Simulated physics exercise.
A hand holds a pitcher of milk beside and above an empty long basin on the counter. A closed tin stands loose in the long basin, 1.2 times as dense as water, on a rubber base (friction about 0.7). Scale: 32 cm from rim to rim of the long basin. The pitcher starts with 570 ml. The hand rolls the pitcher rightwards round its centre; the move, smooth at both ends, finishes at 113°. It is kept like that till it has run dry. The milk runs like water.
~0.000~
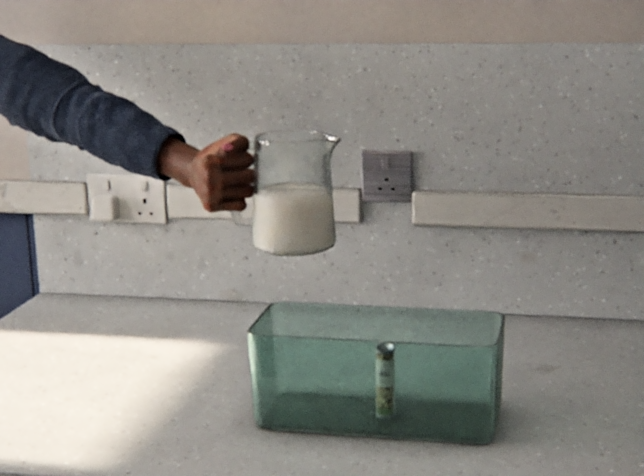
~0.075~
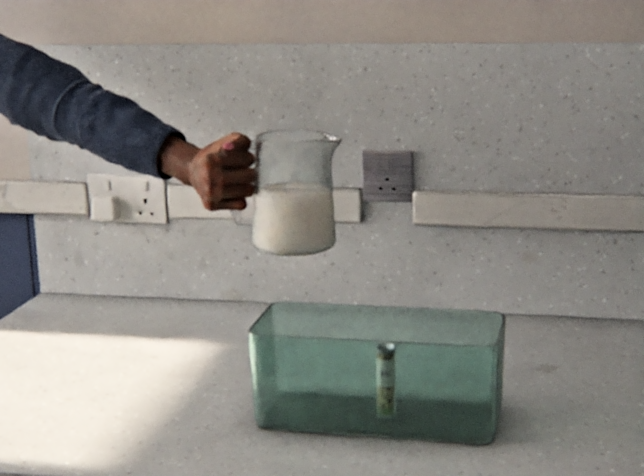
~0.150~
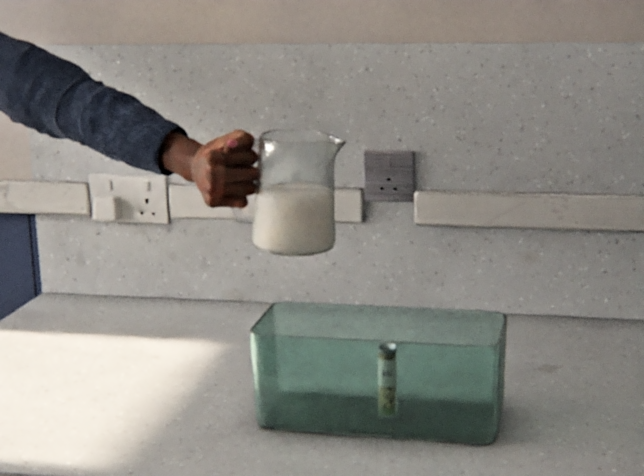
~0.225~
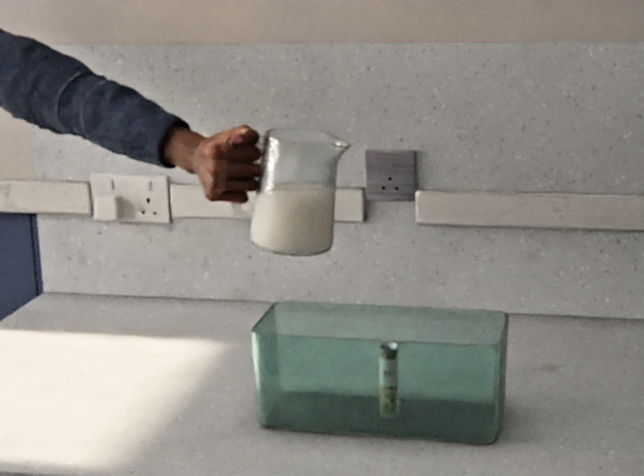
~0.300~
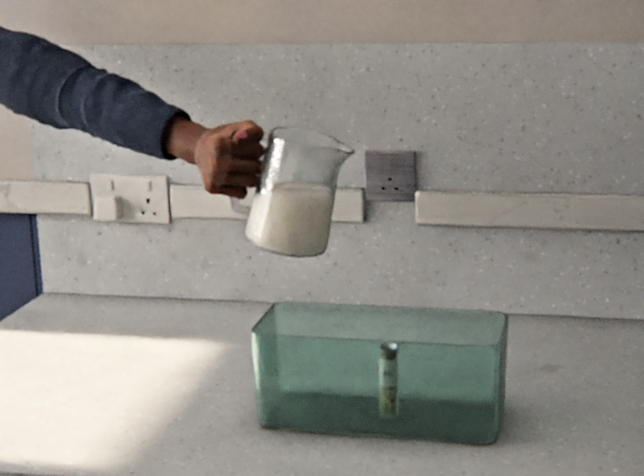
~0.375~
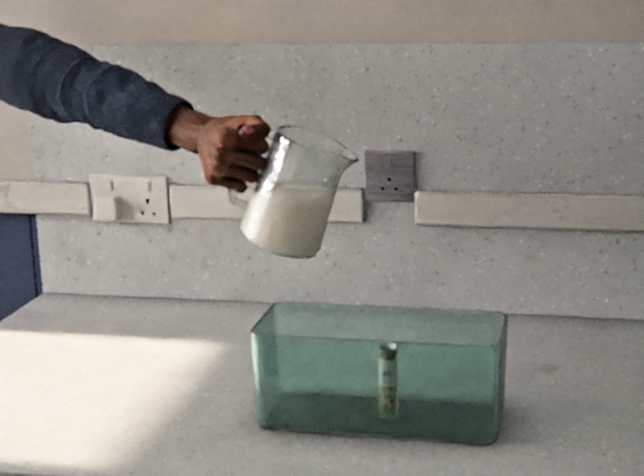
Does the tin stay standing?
The tin remains upright.
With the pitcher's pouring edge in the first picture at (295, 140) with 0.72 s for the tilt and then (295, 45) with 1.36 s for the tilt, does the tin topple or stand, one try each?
First it goes over; then it falls.
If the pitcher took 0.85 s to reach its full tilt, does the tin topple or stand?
The tin stays up.
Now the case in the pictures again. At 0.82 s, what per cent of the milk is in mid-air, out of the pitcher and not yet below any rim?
Near 3 in a hundred.
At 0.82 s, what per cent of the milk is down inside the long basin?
Near 0 in a hundred.
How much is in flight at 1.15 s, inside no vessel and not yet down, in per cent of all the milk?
About 24 per cent.
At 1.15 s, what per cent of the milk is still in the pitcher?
About 40 per cent.
By 0.82 s the tilt is 74° and 97 per cent is still to pour; the tin stands where it began.
By 1.15 s the tilt is 106° and 40 per cent is still to pour; the tin stands where it began.
By 1.49 s the tilt is 113° and 3 per cent is still to pour; the tin stands where it began.
By 1.86 s the tilt is 113° and 0 per cent is still to pour; the tin stands where it began.
At rest the tin stands where it began.
